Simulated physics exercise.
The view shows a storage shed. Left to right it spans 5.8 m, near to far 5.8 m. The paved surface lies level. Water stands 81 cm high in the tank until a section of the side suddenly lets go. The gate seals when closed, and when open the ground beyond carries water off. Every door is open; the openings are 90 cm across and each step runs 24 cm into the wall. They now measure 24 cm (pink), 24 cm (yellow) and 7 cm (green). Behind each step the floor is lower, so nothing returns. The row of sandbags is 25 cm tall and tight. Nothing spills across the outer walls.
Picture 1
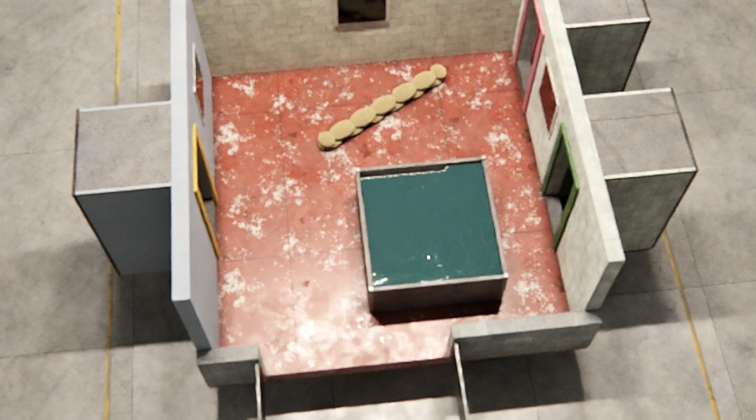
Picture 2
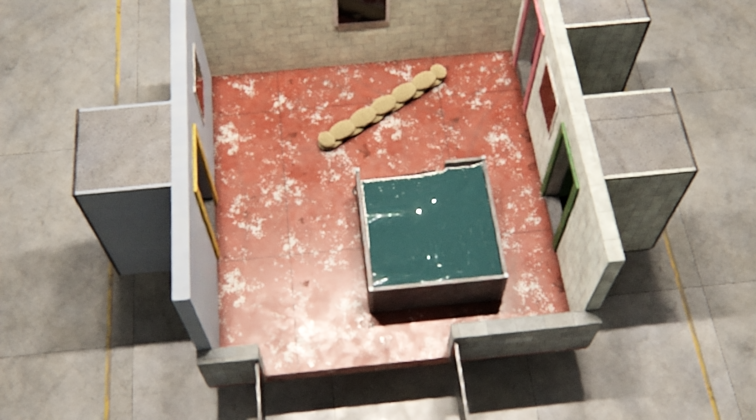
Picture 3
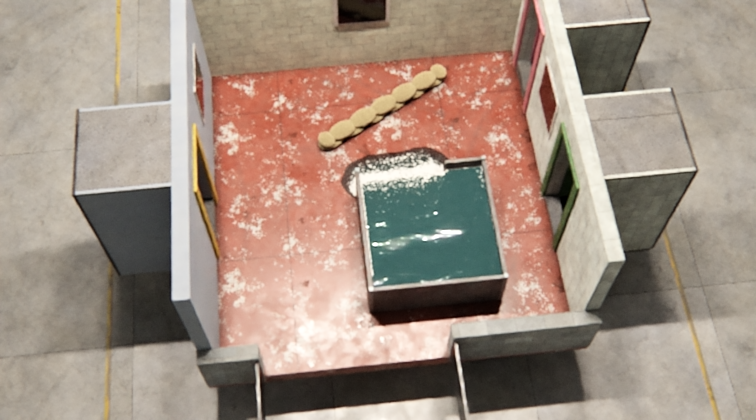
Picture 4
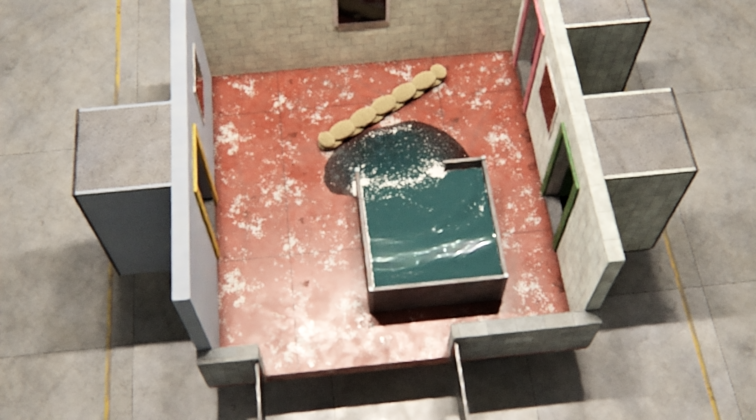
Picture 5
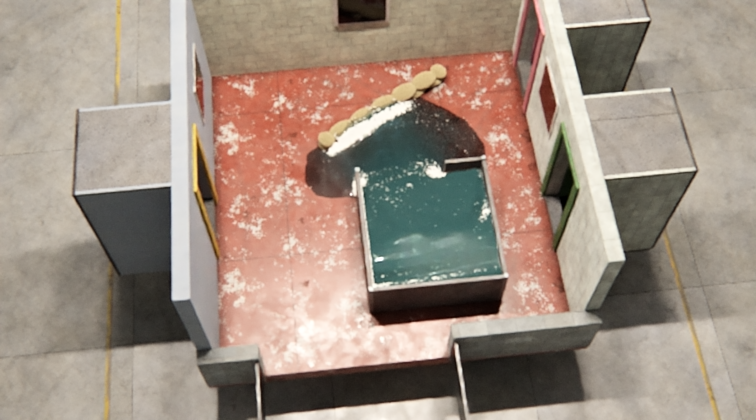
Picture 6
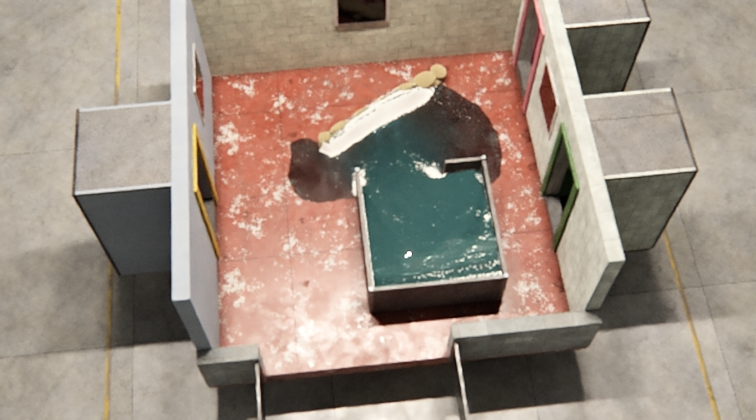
Storage shed with red floor, water pouring from the far side of a square tank, spreading and foaming white along a knobbly tan barrier.
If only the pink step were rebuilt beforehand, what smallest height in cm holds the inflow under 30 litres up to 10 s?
At least 34 cm or so.
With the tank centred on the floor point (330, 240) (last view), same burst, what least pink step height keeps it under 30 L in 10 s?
Then roughly 19 cm.
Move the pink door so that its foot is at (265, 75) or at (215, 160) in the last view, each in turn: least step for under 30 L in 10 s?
Roughly 10.5 and 13.0 cm.
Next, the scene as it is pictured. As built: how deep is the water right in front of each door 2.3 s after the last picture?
Depths in cm: Pink 39, yellow 12, green 2.
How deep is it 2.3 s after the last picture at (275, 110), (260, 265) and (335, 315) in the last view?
About 4, 0 and 0 cm.
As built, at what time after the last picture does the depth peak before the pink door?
At about 1.8 s.
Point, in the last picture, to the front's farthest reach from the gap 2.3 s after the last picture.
At about (212, 77).
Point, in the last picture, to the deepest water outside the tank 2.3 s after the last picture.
Near (519, 89).
Then, 0.7 s after the last picture water covers 35 % of the floor, deepest (53 cm) near (371, 127); 6 cm at the pink door, 0 litres in over its 24 cm step.
Then, 2.3 s after the last picture water covers 65 % of the floor, deepest (40 cm) near (519, 89); 39 cm at the pink door, 86 litres in over its 24 cm step.
Then, 9.3 s after the last picture water covers 95 % of the floor, deepest (15 cm) near (568, 309); 9 cm at the pink door, 154 litres in over its 24 cm step.
At the pink door as built, the water peaked near 41 cm, 1.9 s after the last picture.
With a step of 30.5 cm, 62 litres would have come in within the 10 s; with 41.5 cm, 2 litres. So under 30 litres takes about 34 cm.
